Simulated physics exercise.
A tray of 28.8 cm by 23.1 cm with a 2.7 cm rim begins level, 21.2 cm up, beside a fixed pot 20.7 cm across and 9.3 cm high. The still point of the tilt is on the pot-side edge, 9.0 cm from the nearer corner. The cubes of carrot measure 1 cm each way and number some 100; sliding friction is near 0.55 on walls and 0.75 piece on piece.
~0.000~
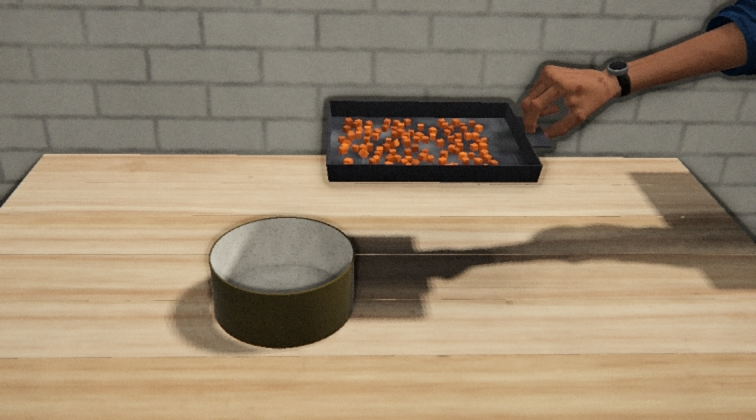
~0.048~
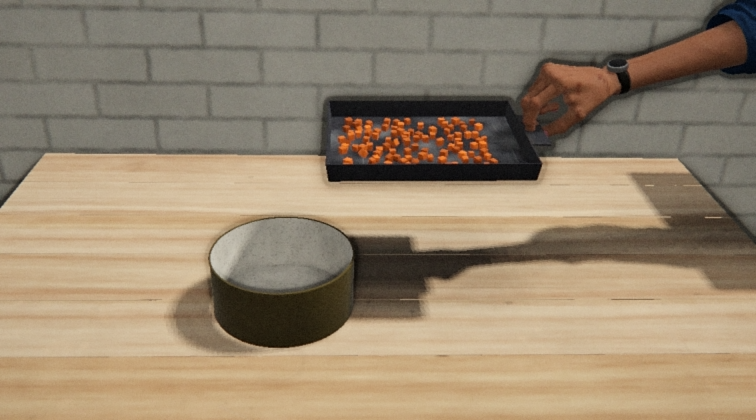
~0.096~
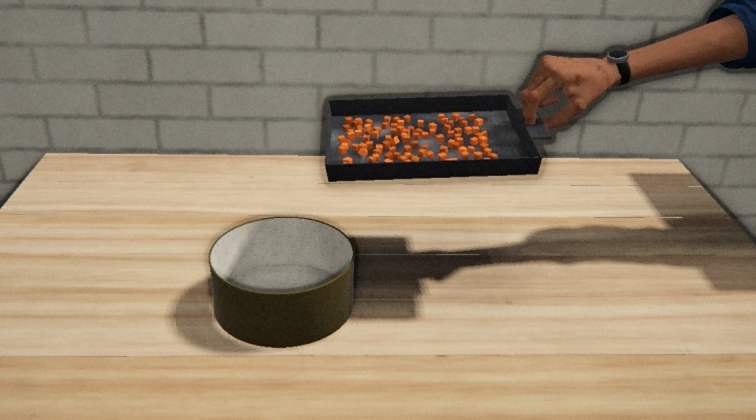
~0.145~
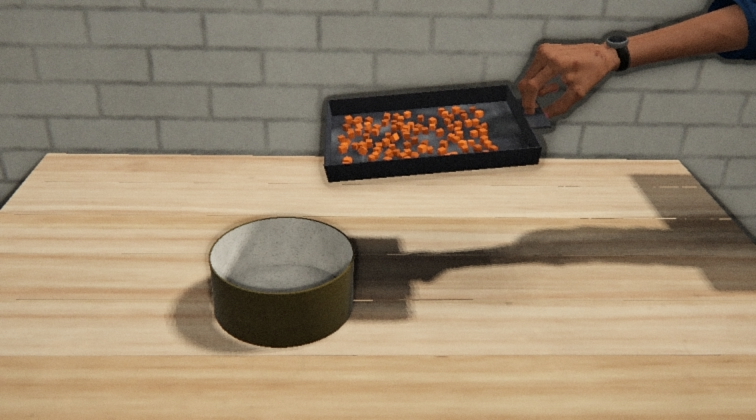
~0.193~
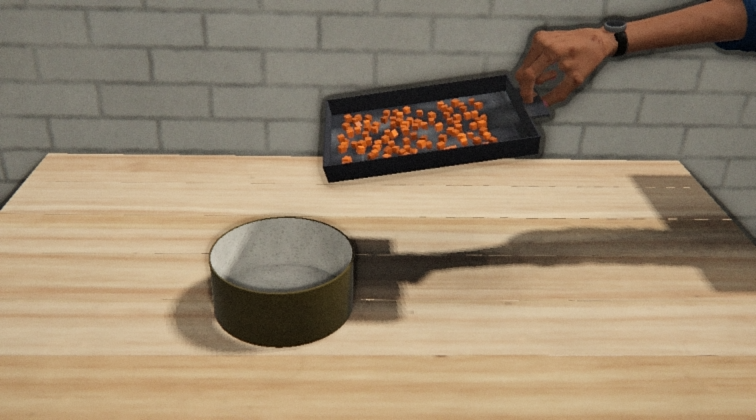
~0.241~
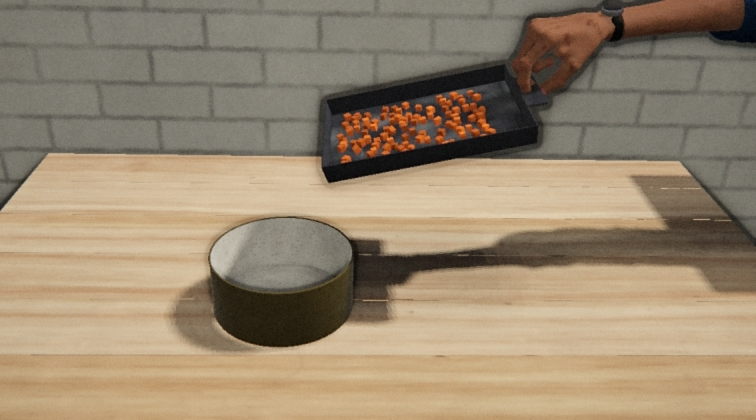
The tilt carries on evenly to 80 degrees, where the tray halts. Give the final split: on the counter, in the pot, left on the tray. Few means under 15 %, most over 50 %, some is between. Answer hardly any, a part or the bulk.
Counter: Hardly any, pot: A part, tray: The bulk.
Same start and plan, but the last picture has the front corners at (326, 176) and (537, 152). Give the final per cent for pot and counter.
Pot 30, counter 5.
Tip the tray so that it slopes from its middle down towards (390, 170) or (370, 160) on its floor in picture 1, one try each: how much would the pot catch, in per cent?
Some 25 and 35 per cent.
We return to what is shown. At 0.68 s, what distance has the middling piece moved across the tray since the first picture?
Some 4 cm.
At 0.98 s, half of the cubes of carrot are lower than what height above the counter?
Some 22 cm.
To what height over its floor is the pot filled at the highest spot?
Some 1.0 cm.
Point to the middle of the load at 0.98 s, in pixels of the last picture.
Near (325, 147).
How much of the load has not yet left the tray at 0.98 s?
Some 75 per cent of the load.
Then, at 0.68 s, tilt 45 degrees; the tray holds 100 %, the pot 0 %.
After 0.98 s, tilt 67 degrees; the tray holds 75 %, the pot 5 %.
Then, at 1.37 s, tilt 80 degrees; the tray holds 70 %, the pot 25 %.
At rest (2.3 s), counter 5 %, pot 25 %, tray 70 %.
